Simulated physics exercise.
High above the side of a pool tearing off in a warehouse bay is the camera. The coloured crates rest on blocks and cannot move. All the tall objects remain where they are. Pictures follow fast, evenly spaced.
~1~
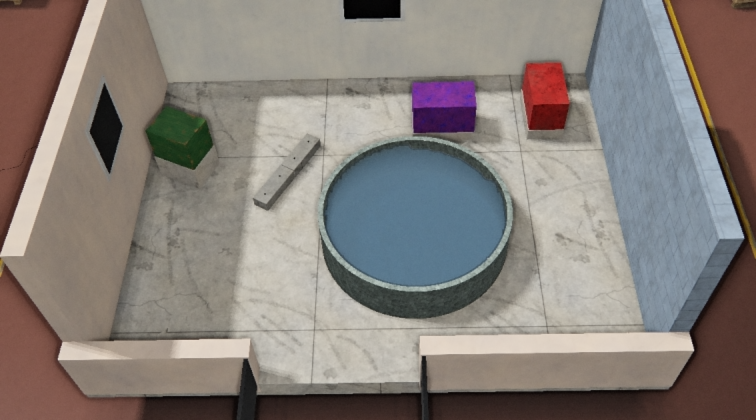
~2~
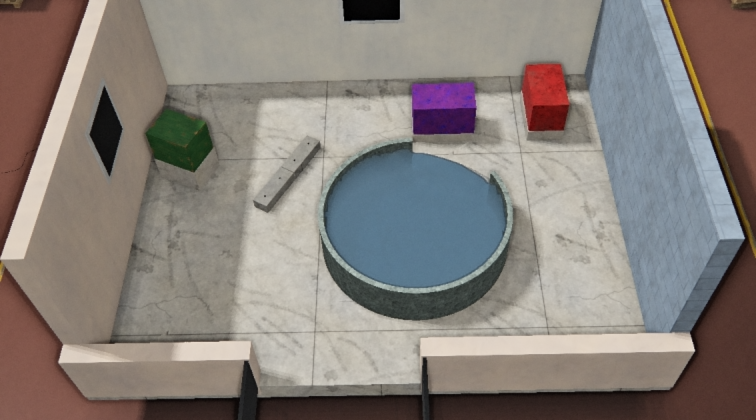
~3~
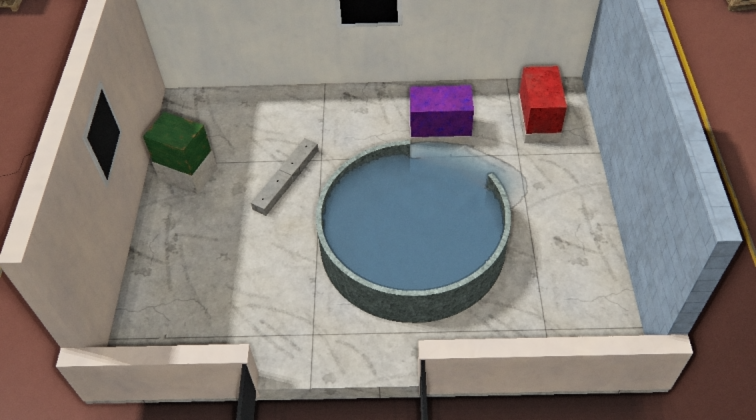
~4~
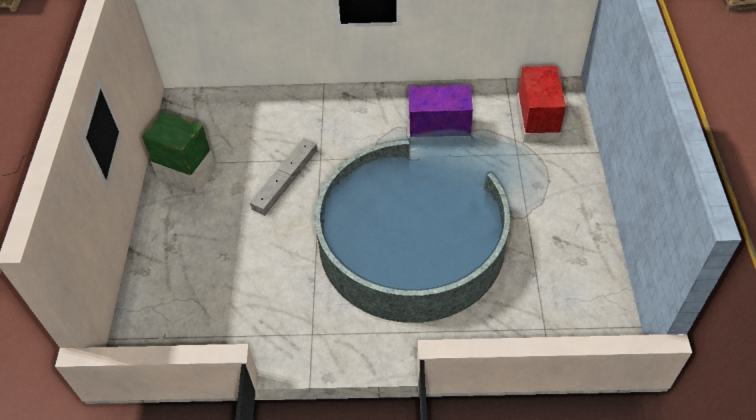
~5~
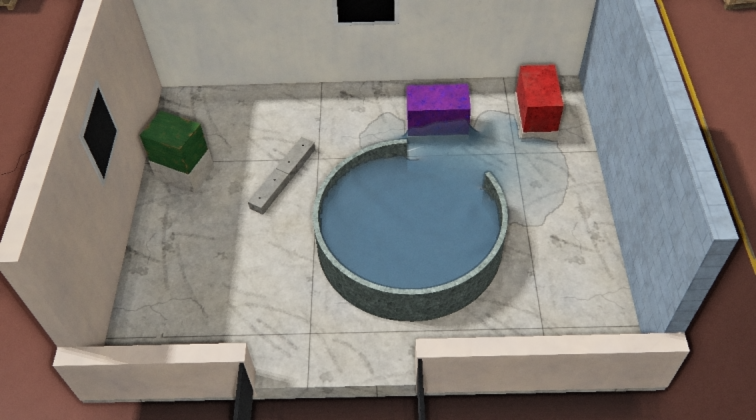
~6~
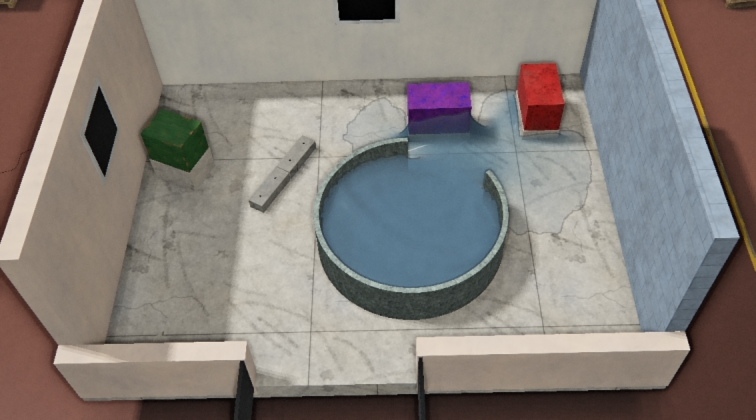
A round pool of blue water lost a piece of its far wall, and water poured through the gap, spreading across the pale floor around the purple box and toward the red one.
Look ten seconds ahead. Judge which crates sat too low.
The purple crate was too low. The green crate was not too low. The red crate was too low.
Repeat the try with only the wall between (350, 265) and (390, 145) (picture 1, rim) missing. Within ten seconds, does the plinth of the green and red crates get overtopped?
As I see it, green crate stays clear and red crate stays clear.
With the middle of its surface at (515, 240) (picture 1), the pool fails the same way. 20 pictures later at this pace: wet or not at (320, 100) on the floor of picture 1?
Submerged.
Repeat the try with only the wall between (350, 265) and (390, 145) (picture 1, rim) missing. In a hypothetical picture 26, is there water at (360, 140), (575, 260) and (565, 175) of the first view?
Taking them in turn, I get sodden, then left untouched, then left untouched.
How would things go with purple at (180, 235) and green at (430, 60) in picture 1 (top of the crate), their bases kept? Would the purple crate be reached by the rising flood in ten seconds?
As for the purple one, it keeps clear.
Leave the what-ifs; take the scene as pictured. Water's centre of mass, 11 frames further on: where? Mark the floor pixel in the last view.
Close to (447, 195).
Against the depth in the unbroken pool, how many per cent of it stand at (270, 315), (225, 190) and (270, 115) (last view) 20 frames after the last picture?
The three come to some 2, 0 and 12 per cent respectively.
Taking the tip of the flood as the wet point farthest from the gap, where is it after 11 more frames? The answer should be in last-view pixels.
My guess is roughly (234, 121).
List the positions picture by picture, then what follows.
The pool at (415, 212) is whole and still, in the first frame.
Water pours out on the pool's far side and has run to a hidden place, in the second frame.
The front is at (519, 190), out from the gap on the pool's far side, in the third frame.
Water pours out on the pool's far side and has run to (539, 167), in the fourth frame.
The front is at (552, 142), out from the gap on the pool's far side, in the fifth frame.
The front is at (576, 137), out from the gap on the pool's far side, in the sixth frame.
A moment on, water covers 20 % of the floor; the purple crate water round its plinth, the green crate not reached, the red crate water round its plinth.
Next, water covers 40 % of the floor; the purple crate water round its plinth, the green crate not reached, the red crate water round its plinth.
Then, water covers 65 % of the floor; the purple crate water round its plinth, the green crate not reached, the red crate water round its plinth.
Later, water covers 95 % of the floor; the purple crate water round its plinth, the green crate water round its plinth, the red crate water round its plinth.
In the end, water covers 100 % of the floor; the purple crate was topped, the green crate stayed above the water, the red crate was topped.
